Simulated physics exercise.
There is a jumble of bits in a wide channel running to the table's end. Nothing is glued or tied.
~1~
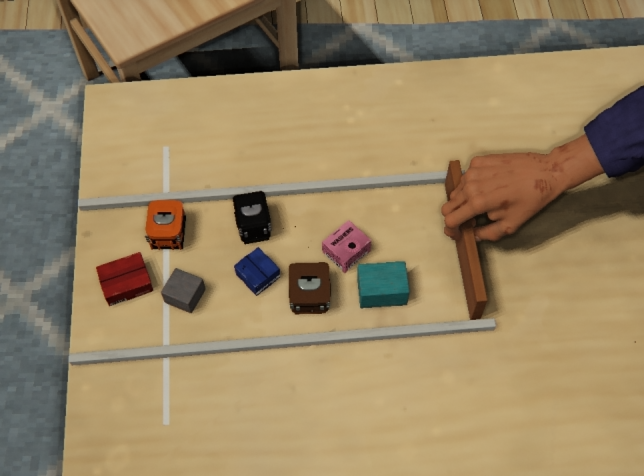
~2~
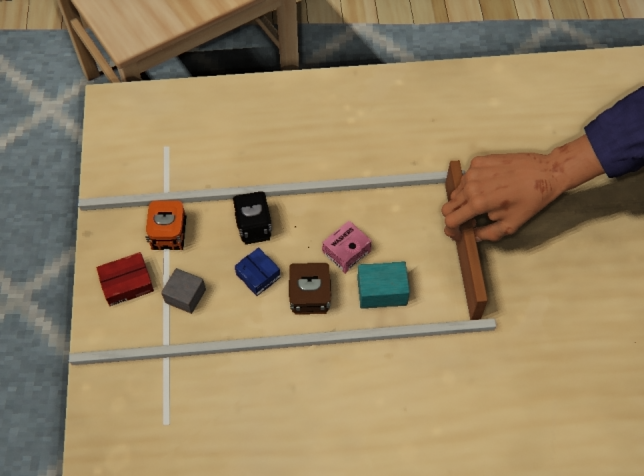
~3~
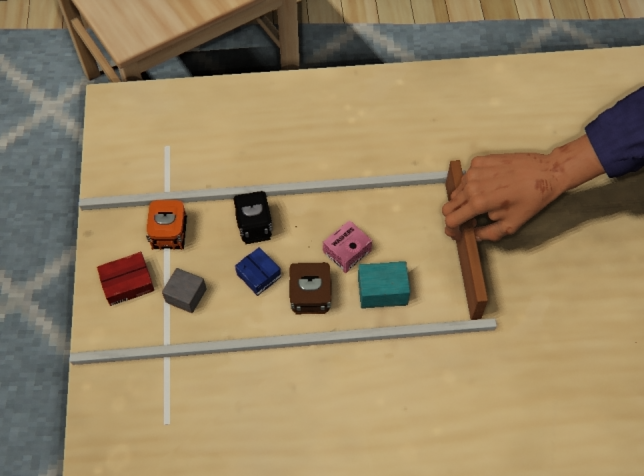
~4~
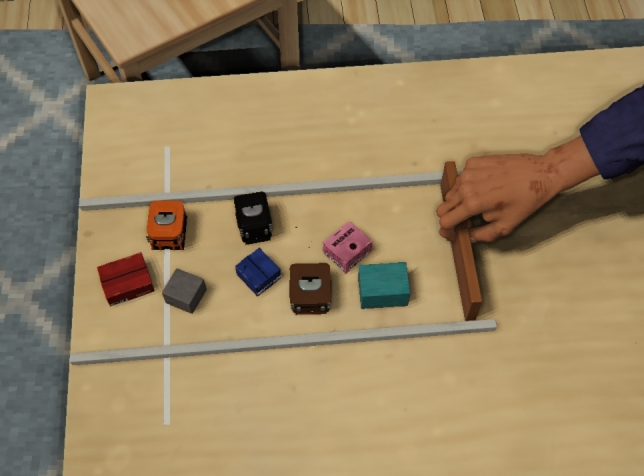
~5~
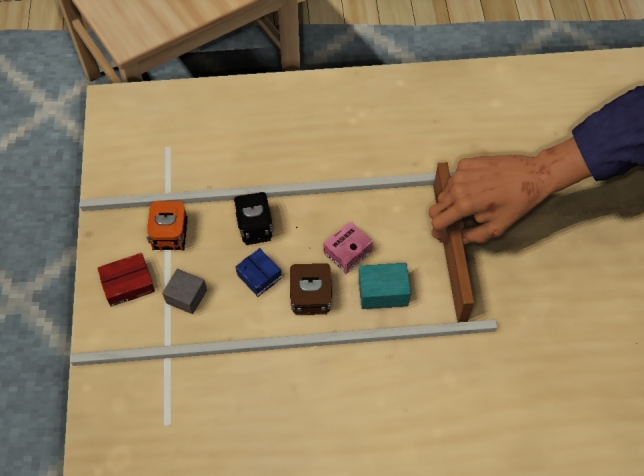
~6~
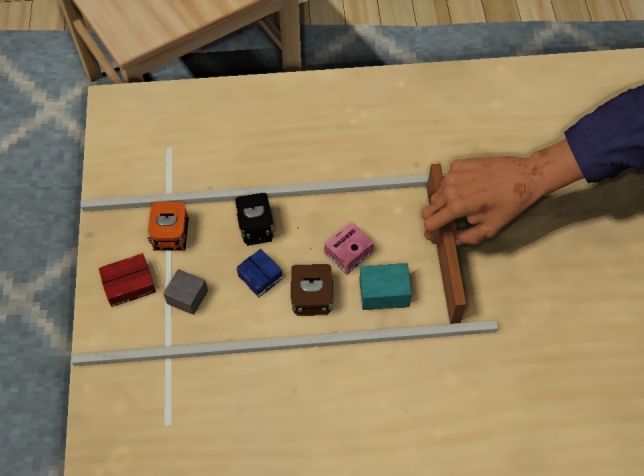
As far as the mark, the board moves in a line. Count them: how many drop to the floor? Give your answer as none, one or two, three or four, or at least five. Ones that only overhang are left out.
The count is one or two.
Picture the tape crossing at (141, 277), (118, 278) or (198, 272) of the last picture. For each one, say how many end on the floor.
In order, the counts are 2, 5 and 1.
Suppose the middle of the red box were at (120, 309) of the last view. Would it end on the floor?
The red box goes off.
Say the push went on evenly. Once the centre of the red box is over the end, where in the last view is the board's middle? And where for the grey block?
The middle is at (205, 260) when it's the red box, and at (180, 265) when it's the grey block.
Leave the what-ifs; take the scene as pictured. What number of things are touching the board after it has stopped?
The answer is 3.
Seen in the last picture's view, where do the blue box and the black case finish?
The blue box at (114, 268), the black case at (151, 226).
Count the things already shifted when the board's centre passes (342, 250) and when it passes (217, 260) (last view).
Tally: First 4; then 8.
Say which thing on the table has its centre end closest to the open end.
The one you want is the brown case.
A little later, none off yet; red box at rest near (127, 280); orange case at rest near (169, 226); grey block at rest near (186, 292).
Next, none off yet; red box at rest near (127, 280); orange case at rest near (169, 226); grey block moving near (176, 294).
Later still, none off yet; red box shifted about its own width near (77, 275); orange case shifted a little near (157, 226); grey block shifted well along near (107, 304).
When it is over, the number that fall off is one or two; down, grey block and red box.
